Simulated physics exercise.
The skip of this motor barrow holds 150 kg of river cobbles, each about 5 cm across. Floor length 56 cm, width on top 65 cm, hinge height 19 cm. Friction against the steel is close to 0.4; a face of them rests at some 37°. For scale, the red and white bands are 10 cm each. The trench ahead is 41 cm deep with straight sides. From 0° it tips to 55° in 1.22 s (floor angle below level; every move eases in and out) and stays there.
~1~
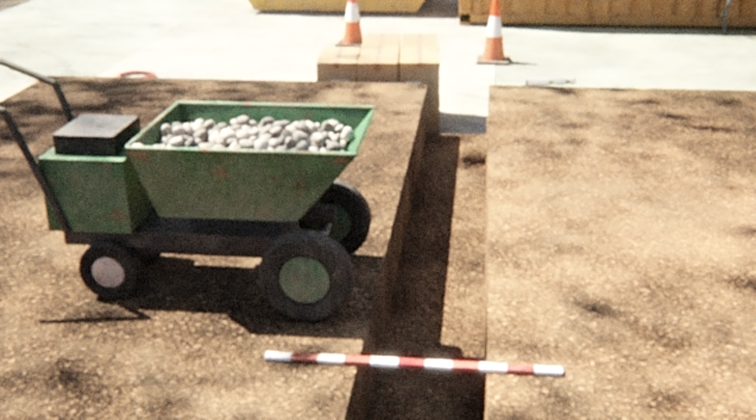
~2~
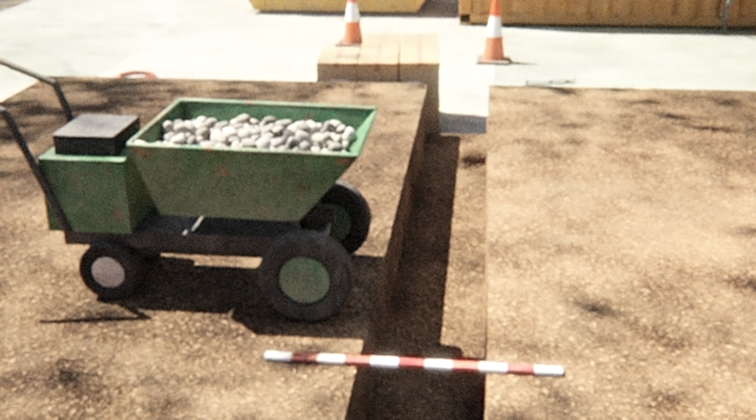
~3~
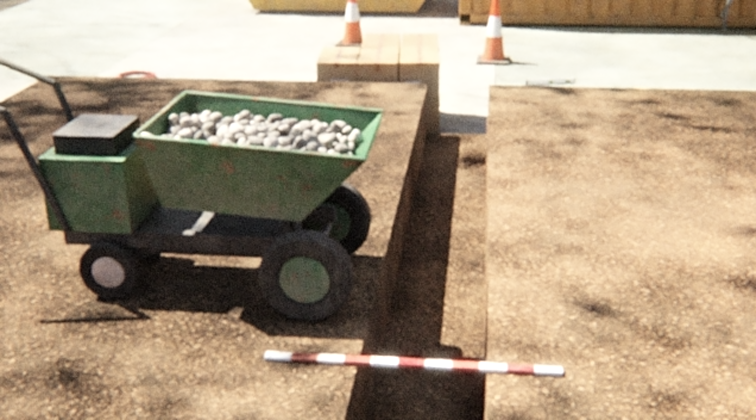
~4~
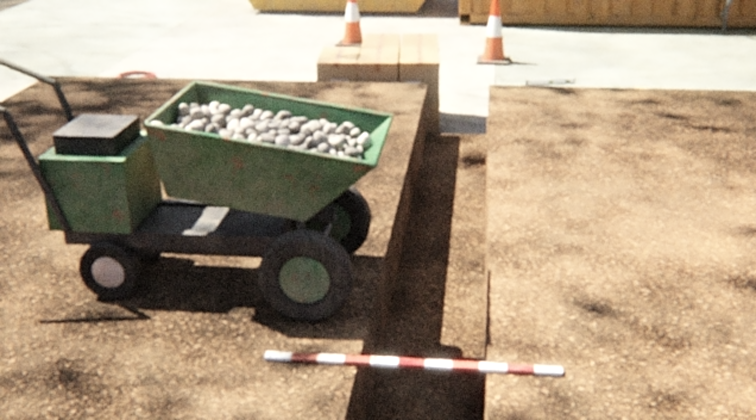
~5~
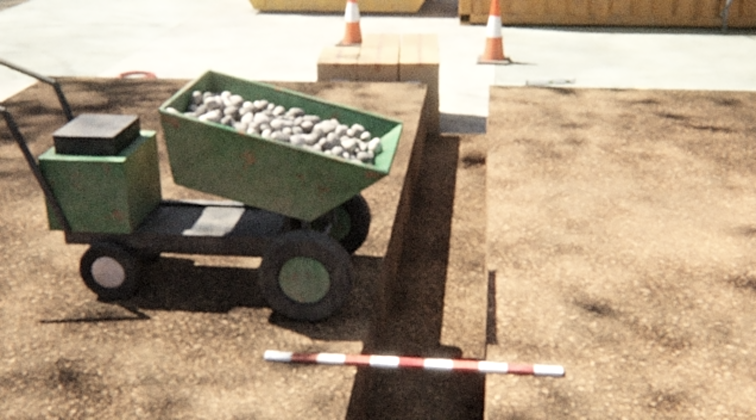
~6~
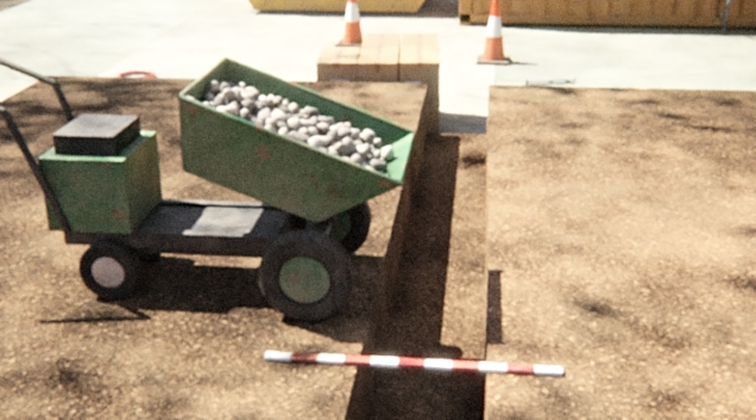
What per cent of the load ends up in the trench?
About 35 per cent.
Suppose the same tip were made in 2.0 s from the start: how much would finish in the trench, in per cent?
In that case some 35 per cent.
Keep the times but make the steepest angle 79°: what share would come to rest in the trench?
It would be near 55 per cent.
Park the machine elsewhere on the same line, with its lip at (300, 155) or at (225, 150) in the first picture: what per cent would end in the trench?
Near 55 per cent from the first place, 40 from the second.
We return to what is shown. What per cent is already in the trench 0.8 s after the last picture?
Some 5 per cent.
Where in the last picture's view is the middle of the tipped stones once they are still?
Around (471, 363).
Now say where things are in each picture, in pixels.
The first frame shows lip at (355, 155), floor tilted 0°, highest stones at (255, 128).
In the second frame, the skip is at 1°, its lip at (358, 156); the top of the load is at (246, 126).
In the third frame, the skip is at 4°, its lip at (365, 160); the top of the load is at (220, 121).
The fourth frame shows lip at (376, 165), floor tilted 9°, highest stones at (218, 113).
In the fifth frame, the skip is at 14°, its lip at (388, 173); the top of the load is at (217, 105).
The sixth frame shows lip at (401, 184), floor tilted 21°, highest stones at (233, 95).
Then, 0.4 s after the last picture the floor is at 47°, 100 % in the skip; the foremost stones are at (425, 204).
Then, 0.8 s after the last picture the floor is at 55°, 92 % in the skip, 5 % in the trench, 2 % past the trench; the foremost stones are at (507, 295).
Then, 1.2 s after the last picture the floor is at 55°, 70 % in the skip, 13 % in the trench, 17 % past the trench; the foremost stones are at (588, 295).
Then, 3.1 s after the last picture the floor is at 55°, 43 % in the skip, 35 % in the trench, 22 % past the trench; the foremost stones are at (667, 287).
